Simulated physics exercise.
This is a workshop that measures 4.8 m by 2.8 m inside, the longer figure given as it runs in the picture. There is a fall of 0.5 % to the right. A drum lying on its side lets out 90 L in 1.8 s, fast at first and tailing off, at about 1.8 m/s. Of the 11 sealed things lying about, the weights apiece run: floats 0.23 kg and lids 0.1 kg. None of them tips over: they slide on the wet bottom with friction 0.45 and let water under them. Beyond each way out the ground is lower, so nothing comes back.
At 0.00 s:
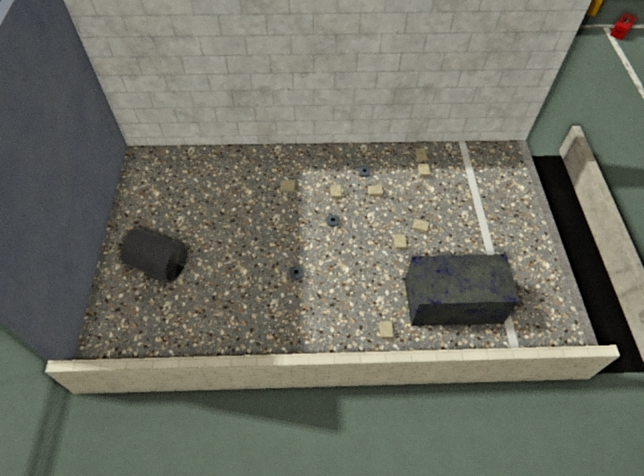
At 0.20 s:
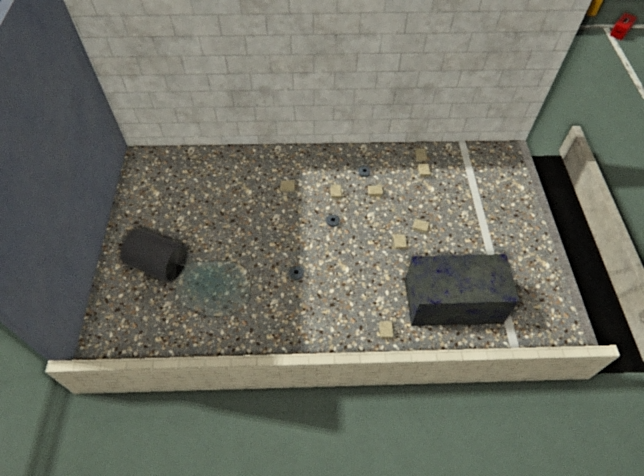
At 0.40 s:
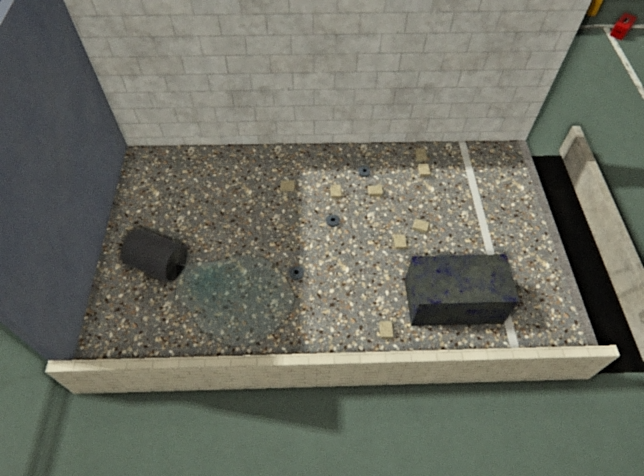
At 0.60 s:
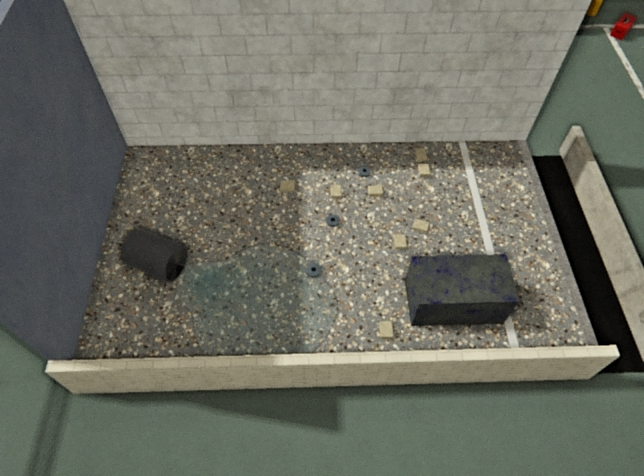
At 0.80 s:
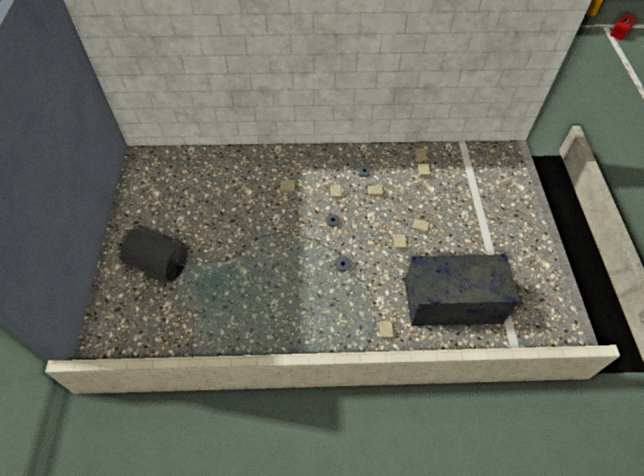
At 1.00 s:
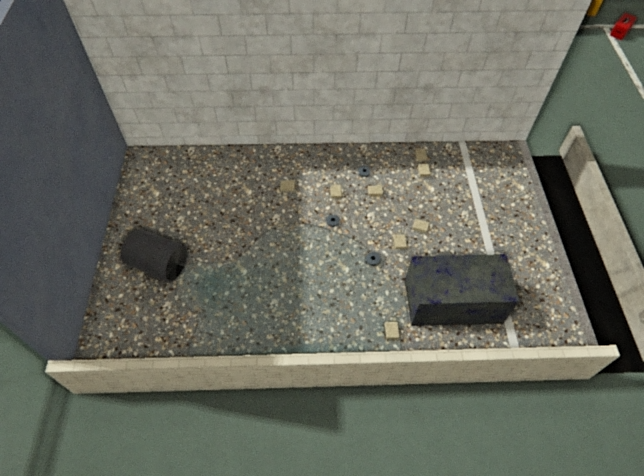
At first, a dark drum lies on its side at the left of a pebbled, walled floor, with small pale blocks and dark rings scattered about. Then water spreads rightward from its mouth in a faint greenish sheet, carrying one ring to the right, and finally a pale block near the front shifts slightly.
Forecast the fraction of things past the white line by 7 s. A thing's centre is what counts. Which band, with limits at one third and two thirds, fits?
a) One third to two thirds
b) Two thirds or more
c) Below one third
(a) One third to two thirds.
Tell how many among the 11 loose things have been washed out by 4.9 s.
The answer is 2.
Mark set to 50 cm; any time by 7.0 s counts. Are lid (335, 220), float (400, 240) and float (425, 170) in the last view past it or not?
In turn: Past it, past it, under.
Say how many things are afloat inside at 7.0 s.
At that time the total is 2.
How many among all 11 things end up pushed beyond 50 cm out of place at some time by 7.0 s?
The number is 5.
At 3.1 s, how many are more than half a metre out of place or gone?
The number comes to 5.
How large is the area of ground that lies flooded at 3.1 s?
Roughly 4.0 m2.
After 1.4 s 0 of 11 are over the mark; 1 afloat.
After 3.1 s 3 of 11 are over the mark; 0 afloat.
After 4.9 s 4 of 11 are over the mark; 1 afloat.
After 7.0 s 4 of 11 are over the mark; 2 afloat.
